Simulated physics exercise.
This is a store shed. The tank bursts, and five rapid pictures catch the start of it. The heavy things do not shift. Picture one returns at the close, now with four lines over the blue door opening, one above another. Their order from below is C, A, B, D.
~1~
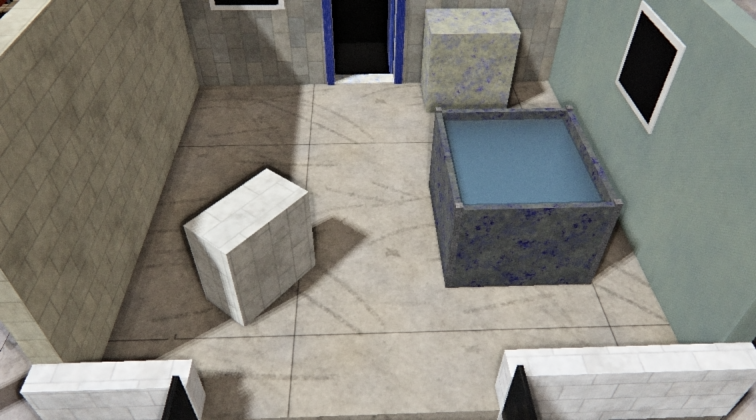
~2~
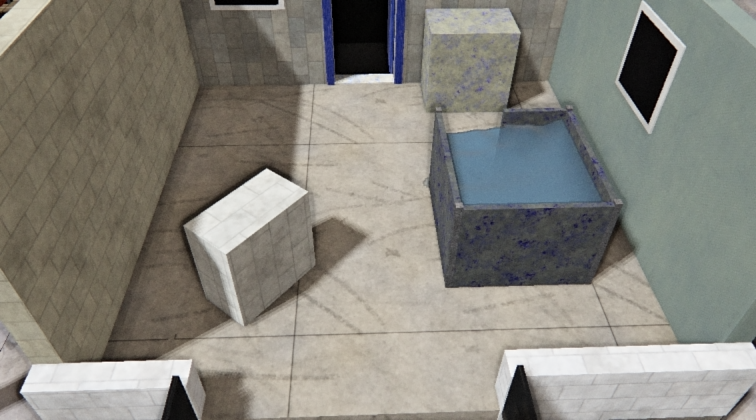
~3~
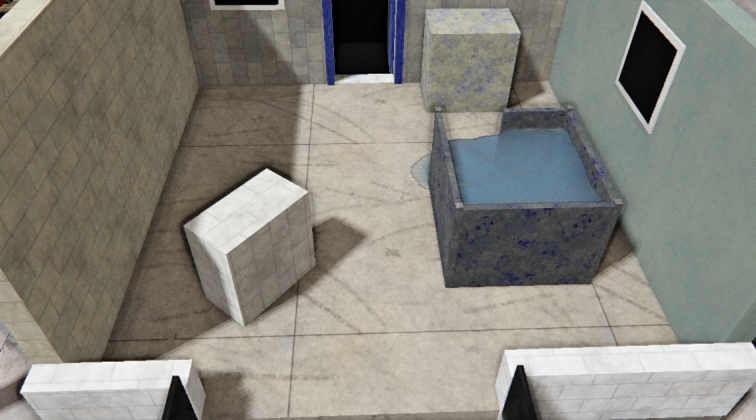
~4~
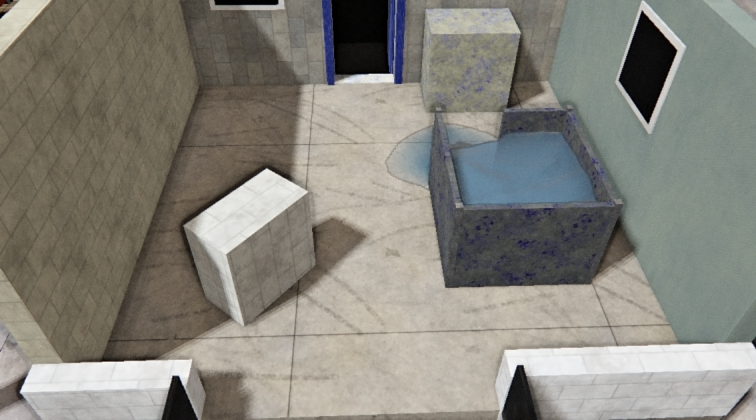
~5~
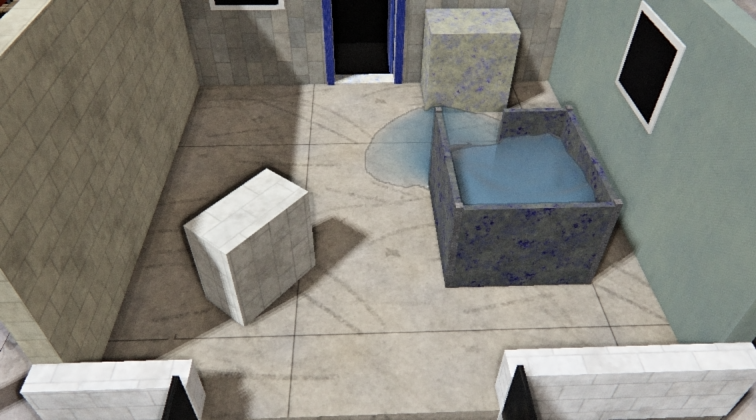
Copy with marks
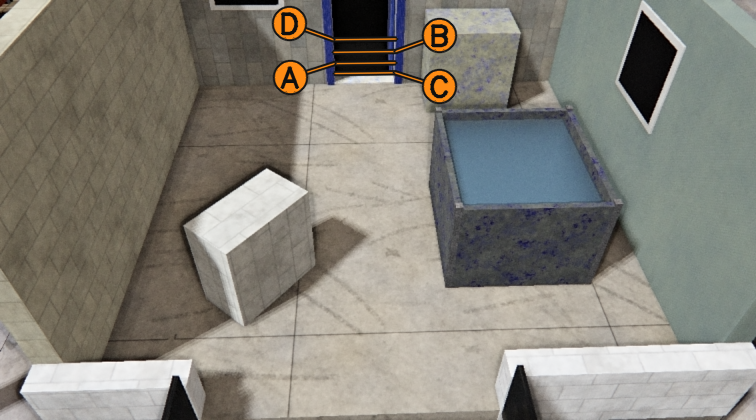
Water pouring from the back of a dark speckled tank and spreading leftward across the paved floor of a walled shed.
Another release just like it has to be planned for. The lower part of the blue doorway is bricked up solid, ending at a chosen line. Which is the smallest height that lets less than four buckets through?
The limit is A.
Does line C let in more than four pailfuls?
Yes.
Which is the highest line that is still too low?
It is C.
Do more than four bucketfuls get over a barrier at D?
No, that is safe.
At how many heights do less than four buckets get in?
Three.
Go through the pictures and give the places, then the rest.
Water in the tank at rest, its middle at (518, 160); foot of the blue doorway at (365, 84); open gate at (350, 351).
Water covers 1 % of the ground, its front hidden from here.
Water covers 3 % of the ground, its front hidden from here.
Water covers 7 % of the ground and shows as far out as (409, 147).
Water covers 12 % of the ground and shows as far out as (420, 110).
On the marked copy, A at (364, 63); B at (364, 51); C at (365, 73); D at (364, 39); from the bottom up C, A, B, D.
Choosing A, a bucket or two gets in.
Choosing B, nothing gets over.
Choosing C, about 11 bucketfuls get in.
Choosing D, nothing gets over.
